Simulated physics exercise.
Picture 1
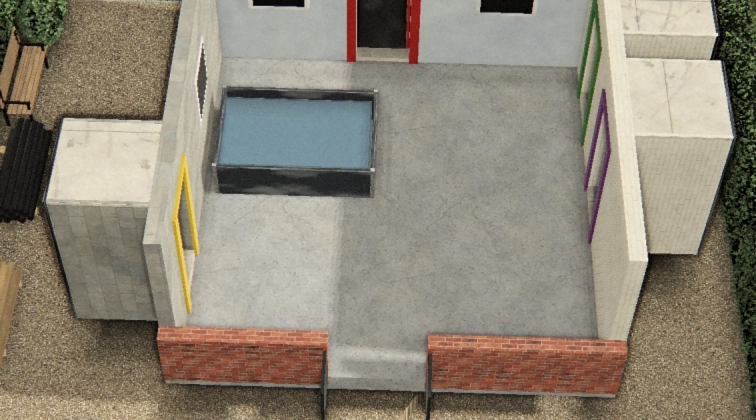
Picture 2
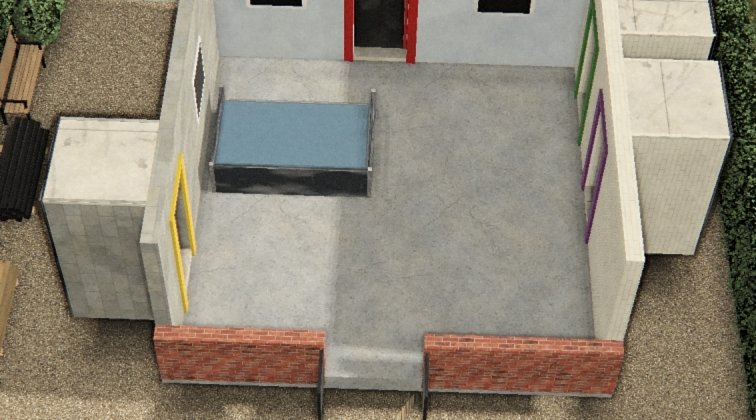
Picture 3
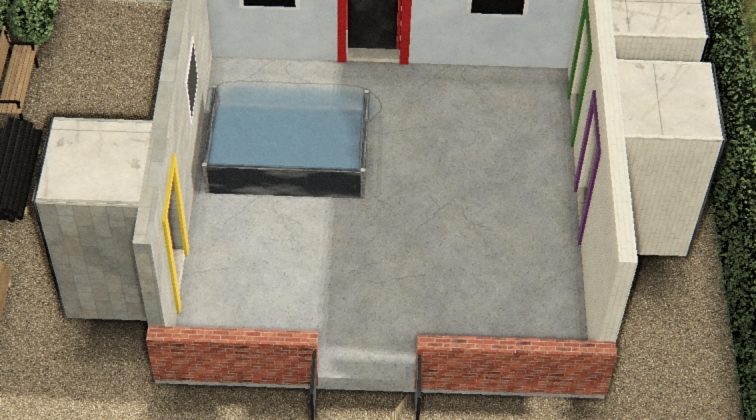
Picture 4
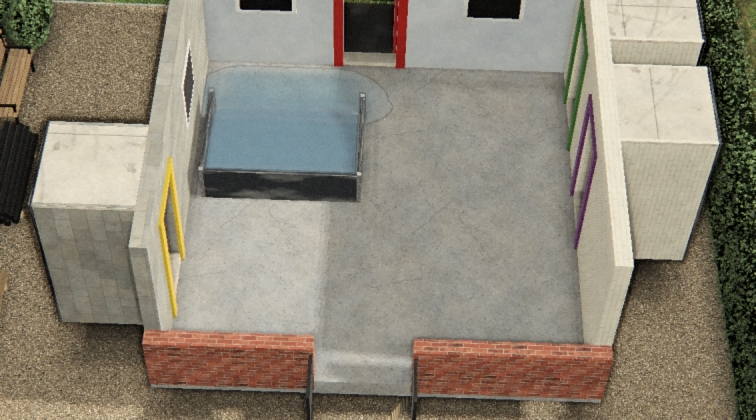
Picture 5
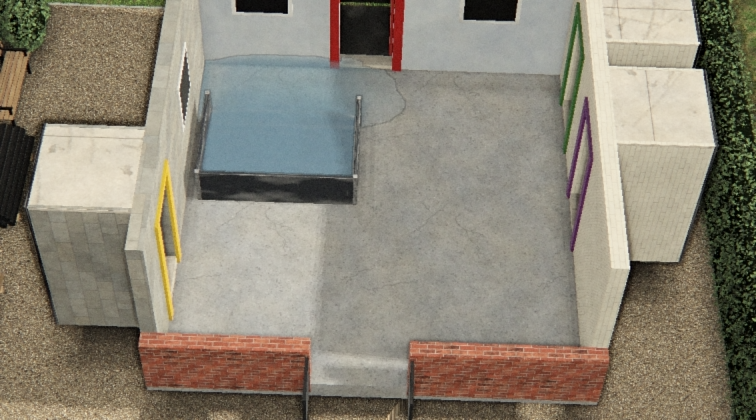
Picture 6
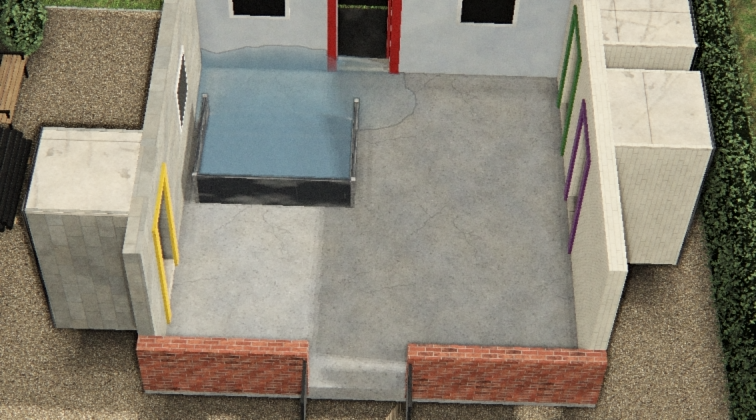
In a walled yard, water pours from the tank's far side and spreads to the red door.
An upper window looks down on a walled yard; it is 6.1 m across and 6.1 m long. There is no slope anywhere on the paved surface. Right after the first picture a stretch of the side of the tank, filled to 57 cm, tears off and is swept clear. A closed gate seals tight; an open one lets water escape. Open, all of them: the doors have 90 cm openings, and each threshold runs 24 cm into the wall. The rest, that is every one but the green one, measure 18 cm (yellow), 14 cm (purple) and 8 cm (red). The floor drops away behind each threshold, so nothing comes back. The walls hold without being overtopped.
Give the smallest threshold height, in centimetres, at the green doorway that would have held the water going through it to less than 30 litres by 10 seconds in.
The smallest height is about 12.5 cm.
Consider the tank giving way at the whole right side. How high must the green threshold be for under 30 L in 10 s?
The answer is some 18 cm.
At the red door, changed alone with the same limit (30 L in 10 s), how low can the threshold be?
At the red door it takes roughly 22 centimetres.
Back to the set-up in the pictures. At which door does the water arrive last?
It's the purple one.
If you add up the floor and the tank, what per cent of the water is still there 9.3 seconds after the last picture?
Around 88 per cent of the water.
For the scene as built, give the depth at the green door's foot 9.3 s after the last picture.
10.5 cm.
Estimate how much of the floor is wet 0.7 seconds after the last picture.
Some 15 per cent is wet.
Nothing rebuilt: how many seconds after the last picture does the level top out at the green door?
Near 2.8 seconds.
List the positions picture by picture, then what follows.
The tank at (297, 131) is whole and still, 57 cm deep; the green door at (589, 77) is dry, in the first picture.
Water pours out on the far side and has run 0.2 m, to a hidden place; about 8 cm deep outside, 57 cm at the back, in the second picture.
Water pours out on the far side and has run 0.7 m, to (274, 85); about 10 cm deep outside, 57 cm at the back, in the third picture.
Water pours out on the far side and has run 1.1 m, to (236, 70); about 9 cm deep outside, 54 cm at the back, in the fourth picture.
Water pours out on the far side and has run 1.4 m, to (342, 60); about 10 cm deep outside, 49 cm at the back, in the fifth picture.
Water pours out on the far side and has run 1.6 m, to (340, 58); about 12 cm deep outside, 48 cm at the back; 2.9 m in a straight line remain to the green door at (569, 87), in the sixth picture.
Then, 0.7 s after the last picture water covers 15 % of the floor, deepest (48 cm) near (213, 72); it has not reached the green door.
Then, 2.3 s after the last picture water covers 35 % of the floor, deepest (22 cm) near (202, 72); 18 cm at the green door, 0 litres in over its 16 cm threshold.
Then, 9.3 s after the last picture water covers 85 % of the floor, deepest (12 cm) near (549, 83); 11 cm at the green door, 6 litres in over its 16 cm threshold.
At the green door as built, the water peaked near 19 cm, 2.9 s after the last picture.
With a threshold of 10.5 cm, 53 litres would have come in within the 10 s; with 14 cm, 17 litres. So under 30 litres takes about 12.5 cm.
